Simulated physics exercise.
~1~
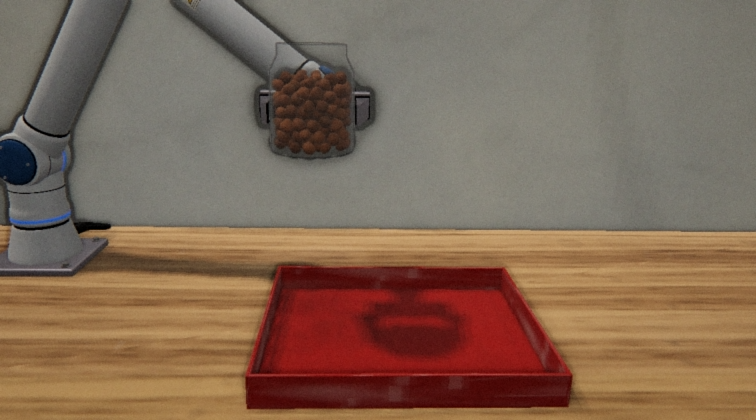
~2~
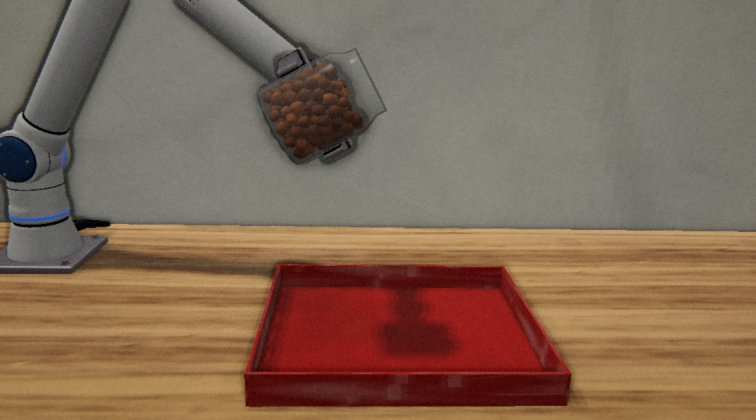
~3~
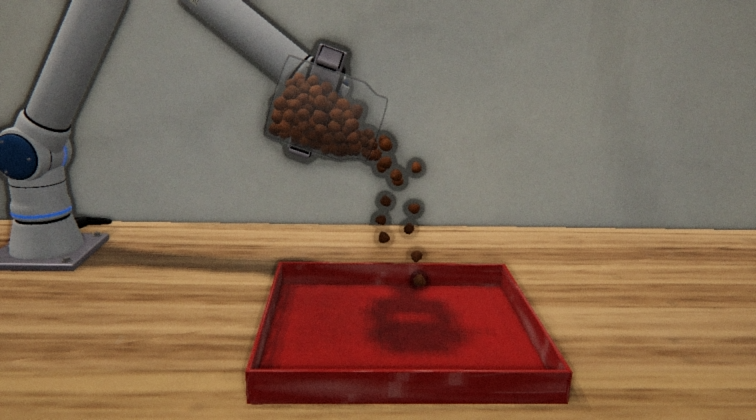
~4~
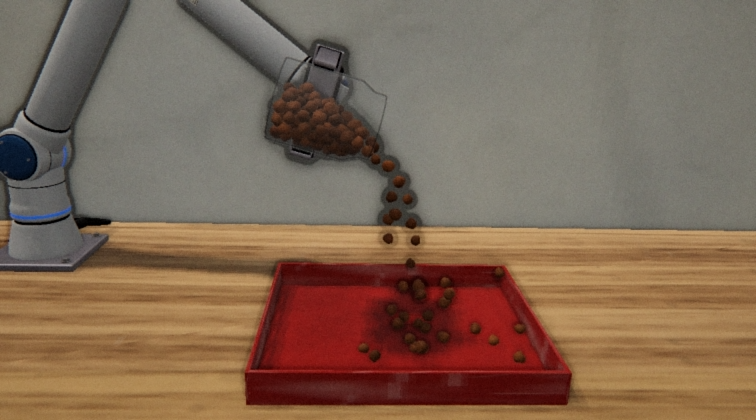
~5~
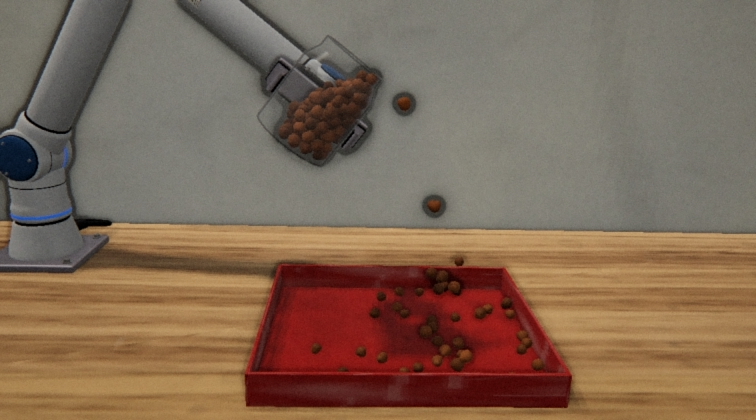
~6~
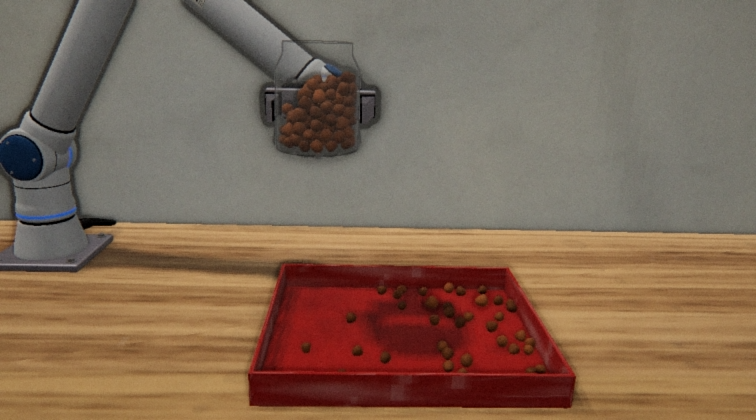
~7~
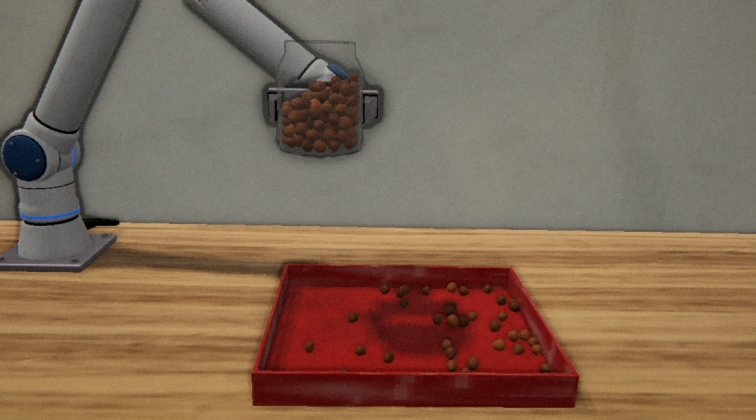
A robot arm holds a clear jar filled with brown hazelnuts upright above a shallow red tray on a wooden table. The arm tips the jar over to the right until its mouth points slightly downward. Hazelnuts spill from the mouth in a narrow stream, dropping into the tray and scattering across it. The arm then swings the jar back up, and a last few nuts fall as the stream breaks off. The jar ends upright and still mostly full, while a modest number of hazelnuts lie spread over the tray, mostly towards its right side.
